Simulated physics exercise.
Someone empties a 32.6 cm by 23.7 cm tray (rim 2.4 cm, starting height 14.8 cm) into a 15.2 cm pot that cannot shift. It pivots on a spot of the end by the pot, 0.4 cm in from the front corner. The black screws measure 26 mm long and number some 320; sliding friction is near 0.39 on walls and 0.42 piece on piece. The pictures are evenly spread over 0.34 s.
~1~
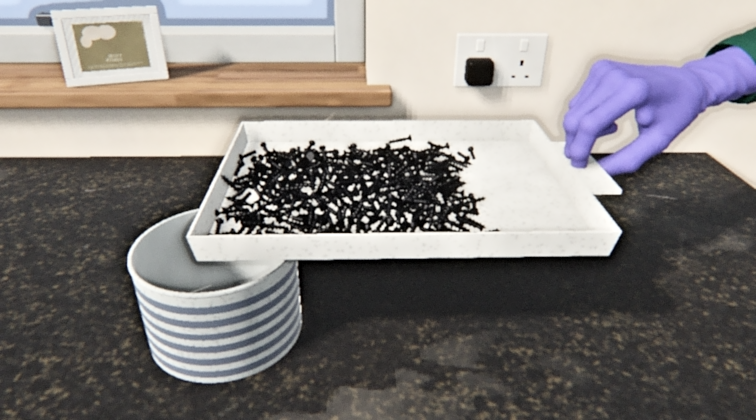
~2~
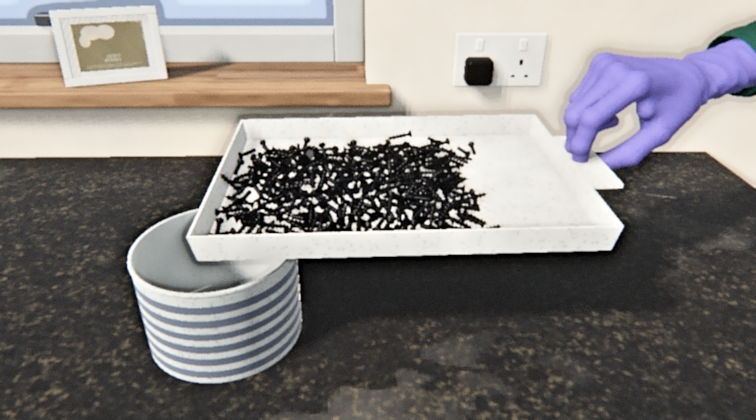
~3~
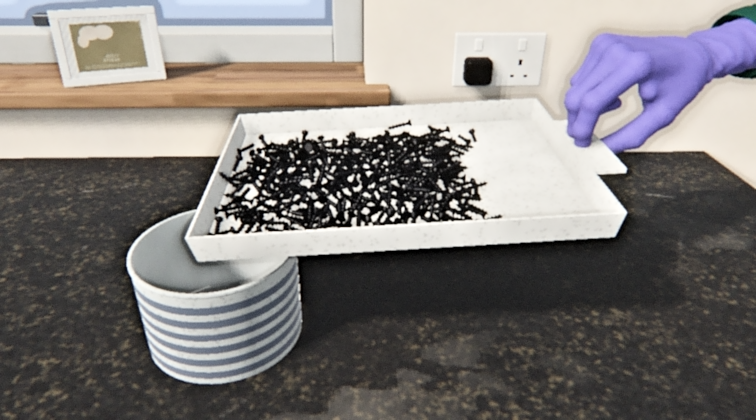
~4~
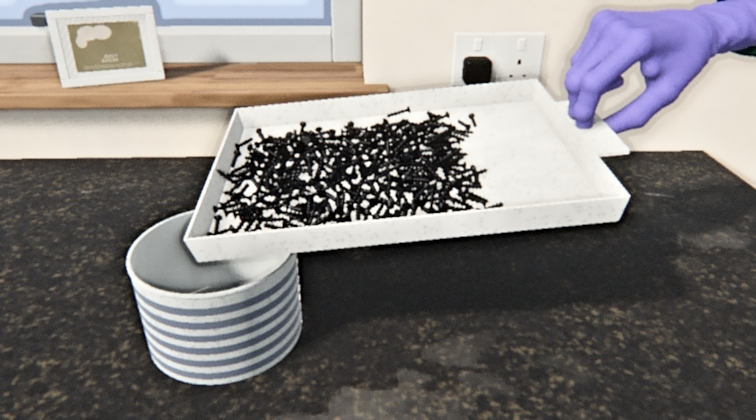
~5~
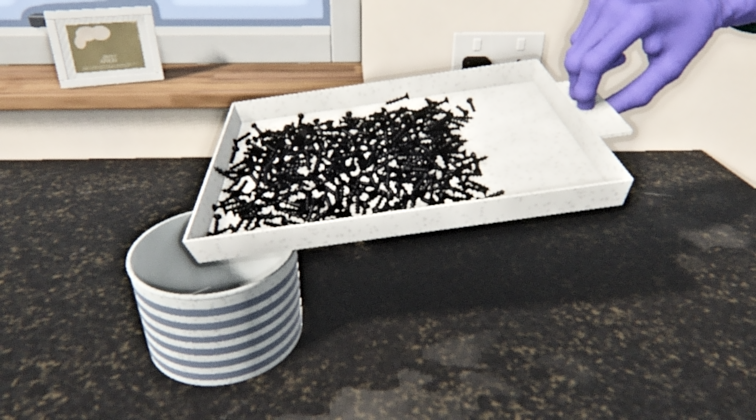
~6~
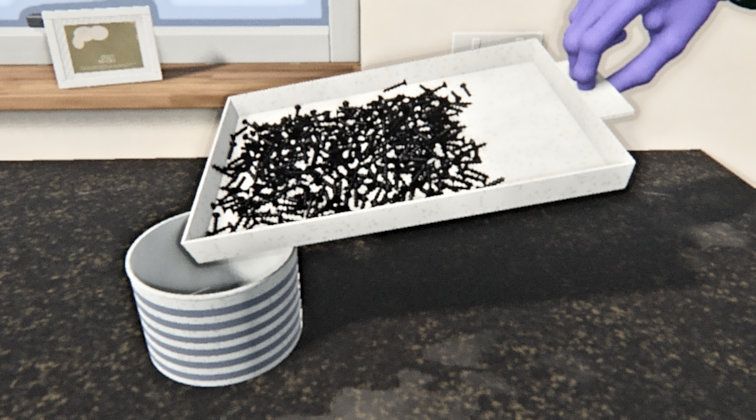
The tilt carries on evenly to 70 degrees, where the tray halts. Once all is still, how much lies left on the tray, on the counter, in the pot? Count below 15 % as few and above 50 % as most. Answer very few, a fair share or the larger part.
Left on the tray: A fair share; on the counter: The larger part; in the pot: Very few.
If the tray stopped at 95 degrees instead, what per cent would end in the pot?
It would be near 5 per cent.
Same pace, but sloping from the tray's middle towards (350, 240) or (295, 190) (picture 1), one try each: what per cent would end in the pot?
Some 0 and 40 per cent.
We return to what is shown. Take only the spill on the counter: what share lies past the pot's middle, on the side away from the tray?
Roughly 90 per cent.
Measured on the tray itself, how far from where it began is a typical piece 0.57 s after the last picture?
Some 4 cm.
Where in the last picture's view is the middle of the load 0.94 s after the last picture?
Around (204, 158).
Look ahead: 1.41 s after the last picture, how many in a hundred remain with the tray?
Some 55 per cent of the load.
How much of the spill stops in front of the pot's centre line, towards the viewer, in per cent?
About 100 per cent.
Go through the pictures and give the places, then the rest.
The first picture shows tray tilt 0 degrees, front corners at (194, 234) and (614, 229); middle of the pieces at (356, 190); pot at (215, 245).
The second picture shows tray tilt 1 degrees, front corners at (193, 234) and (616, 224); middle of the pieces at (356, 188).
The third picture shows tray tilt 4 degrees, front corners at (192, 235) and (619, 210), lowest corner left front; middle of the pieces at (355, 181).
The fourth picture shows tray tilt 7 degrees, front corners at (191, 237) and (622, 194), lowest corner left front; middle of the pieces at (354, 172).
The fifth picture shows tray tilt 10 degrees, front corners at (190, 238) and (625, 178), lowest corner left front; middle of the pieces at (353, 164).
The sixth picture shows tray tilt 13 degrees, front corners at (188, 239) and (627, 161), lowest corner left front; middle of the pieces at (354, 149); pot at (214, 246).
Then, 0.57 s after the last picture, tilt 40 degrees; the tray holds 100 %, the pot 0 %.
Then, 0.94 s after the last picture, tilt 58 degrees; the tray holds 100 %, the pot 0 %.
Then, 1.41 s after the last picture, tilt 70 degrees; the tray holds 55 %, the pot 5 %.
In the end, tray 25 %, counter 70 %, pot 5 %.
